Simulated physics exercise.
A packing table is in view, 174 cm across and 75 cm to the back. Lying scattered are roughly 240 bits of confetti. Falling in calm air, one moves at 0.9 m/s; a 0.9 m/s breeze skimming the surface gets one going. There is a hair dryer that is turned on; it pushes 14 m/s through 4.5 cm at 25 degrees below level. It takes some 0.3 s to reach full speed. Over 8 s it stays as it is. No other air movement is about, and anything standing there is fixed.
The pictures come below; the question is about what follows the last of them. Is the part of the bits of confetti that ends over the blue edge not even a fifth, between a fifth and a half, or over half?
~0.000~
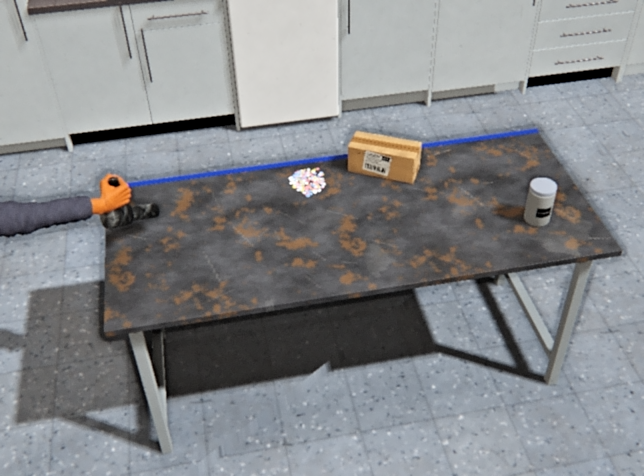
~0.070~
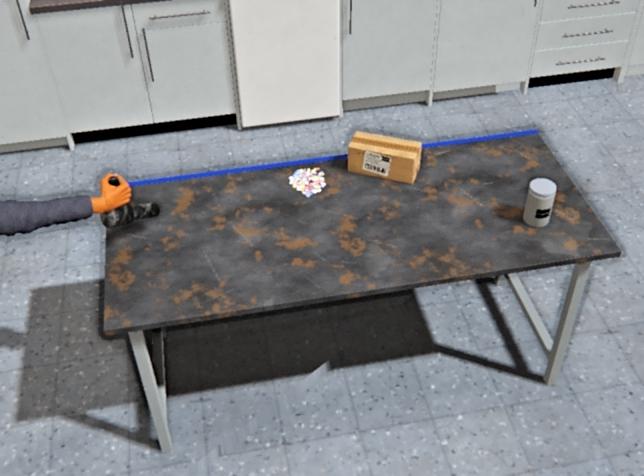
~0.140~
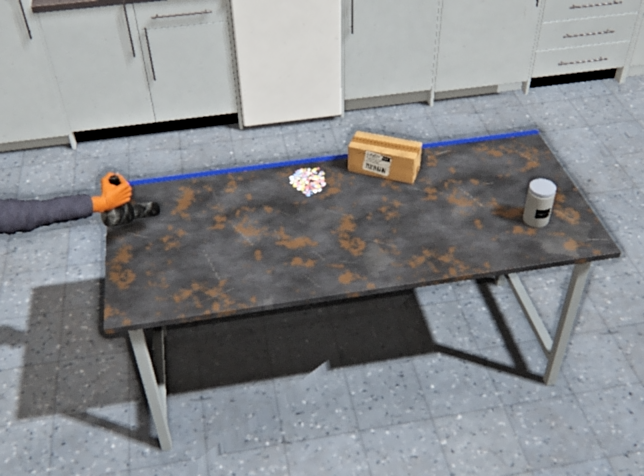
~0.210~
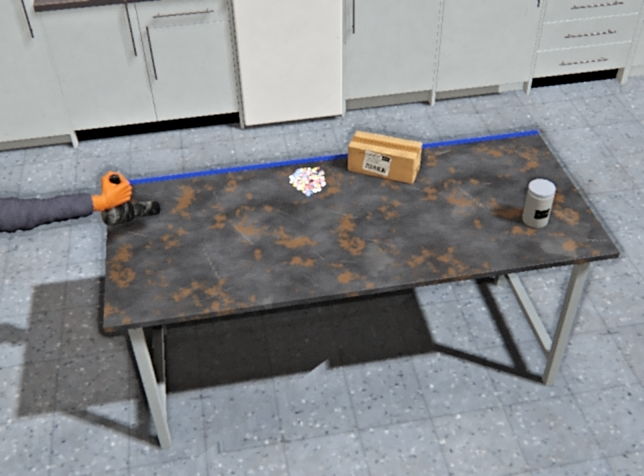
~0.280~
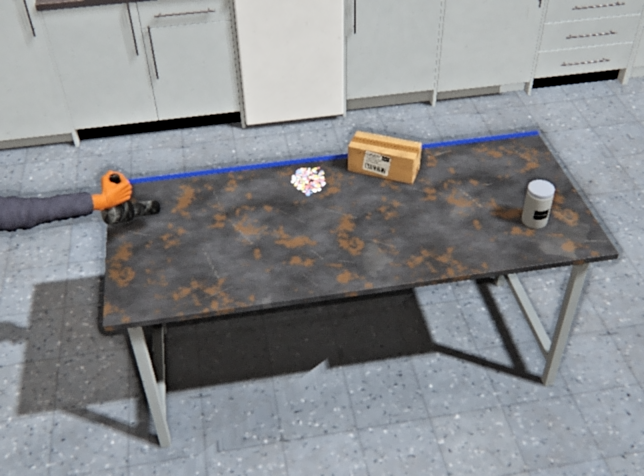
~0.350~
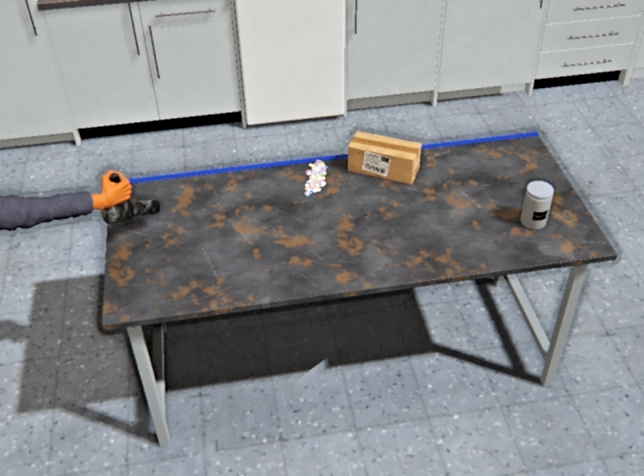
The share ends up past the halfway mark.
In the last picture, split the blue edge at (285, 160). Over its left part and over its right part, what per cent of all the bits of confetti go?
Roughly 0 % cross the left stretch, and around 60 % the right stretch.
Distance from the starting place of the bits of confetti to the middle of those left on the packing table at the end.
I'd say around 25 cm.
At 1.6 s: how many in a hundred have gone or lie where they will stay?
Roughly 70 % of them.
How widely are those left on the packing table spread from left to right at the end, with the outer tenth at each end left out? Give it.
Spread, left to right: Approx. 50 cm.
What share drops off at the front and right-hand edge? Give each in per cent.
About 0 % front, about 10 % right-hand.
After 1.6 s, 62 % are over the blue edge; the middle of those still in play is near (374, 175); 71 % have settled or left.
After 2.6 s, 64 % are over the blue edge; the middle of those still in play is near (375, 174); 77 % have settled or left.
After 4.4 s, 64 % are over the blue edge; the middle of those still in play is near (374, 174); 85 % have settled or left.
After 8.0 s, at the end, 64 % are over the blue edge; the middle of those still in play is near (375, 174).
